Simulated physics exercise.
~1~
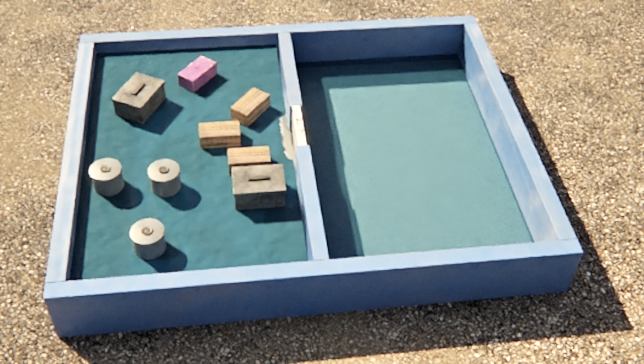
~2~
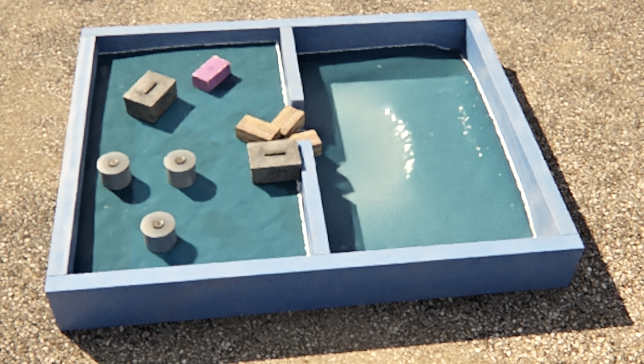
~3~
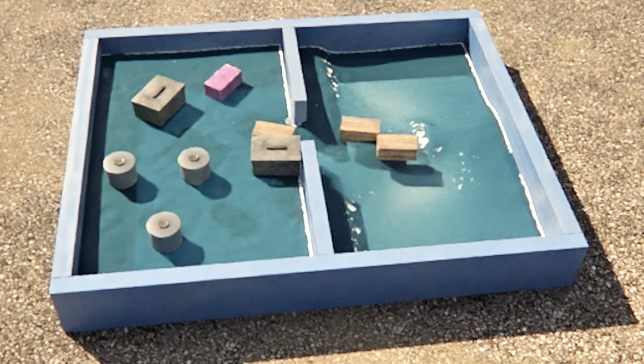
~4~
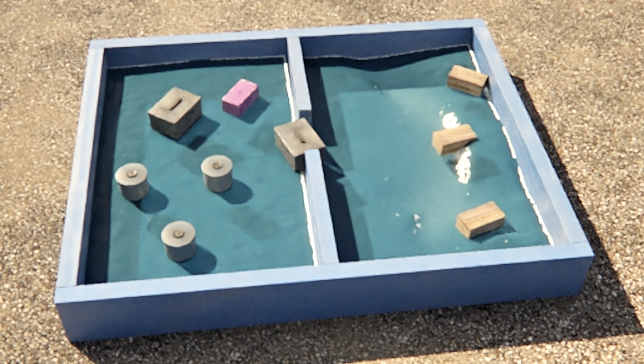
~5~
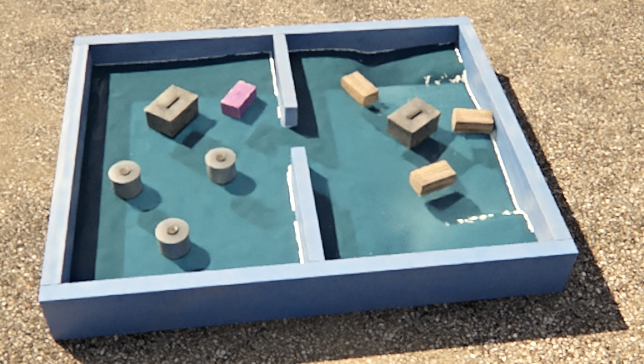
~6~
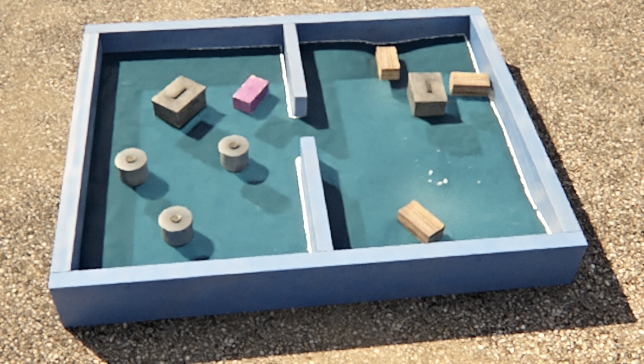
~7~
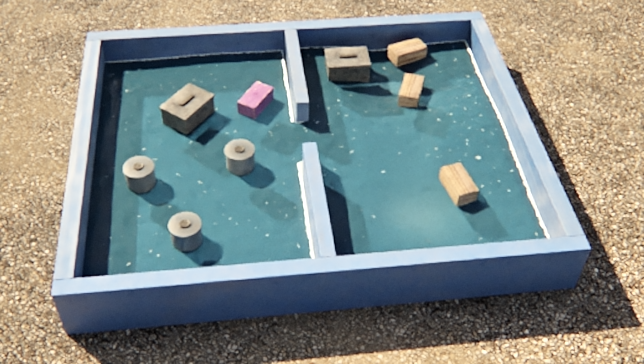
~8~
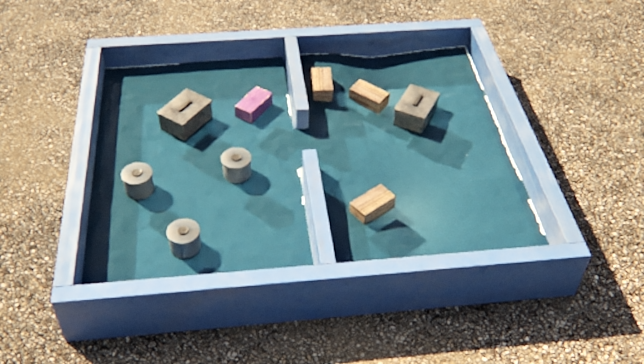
A shallow blue-framed basin, split by a divider, sits on sunlit gravelly ground, seen from above at an angle by a slightly swaying camera. Three pale round tubs, two grey-brown boxes, a purple block and three tan blocks stand in the left half. Water spreads into the right half through a gap in the divider, and the tan blocks bunch there, then drift through. The nearer grey box wedges in the gap, then follows them. These four circle on the right, while the purple block shifts slightly and ends afloat left of the divider with the tubs and other box.
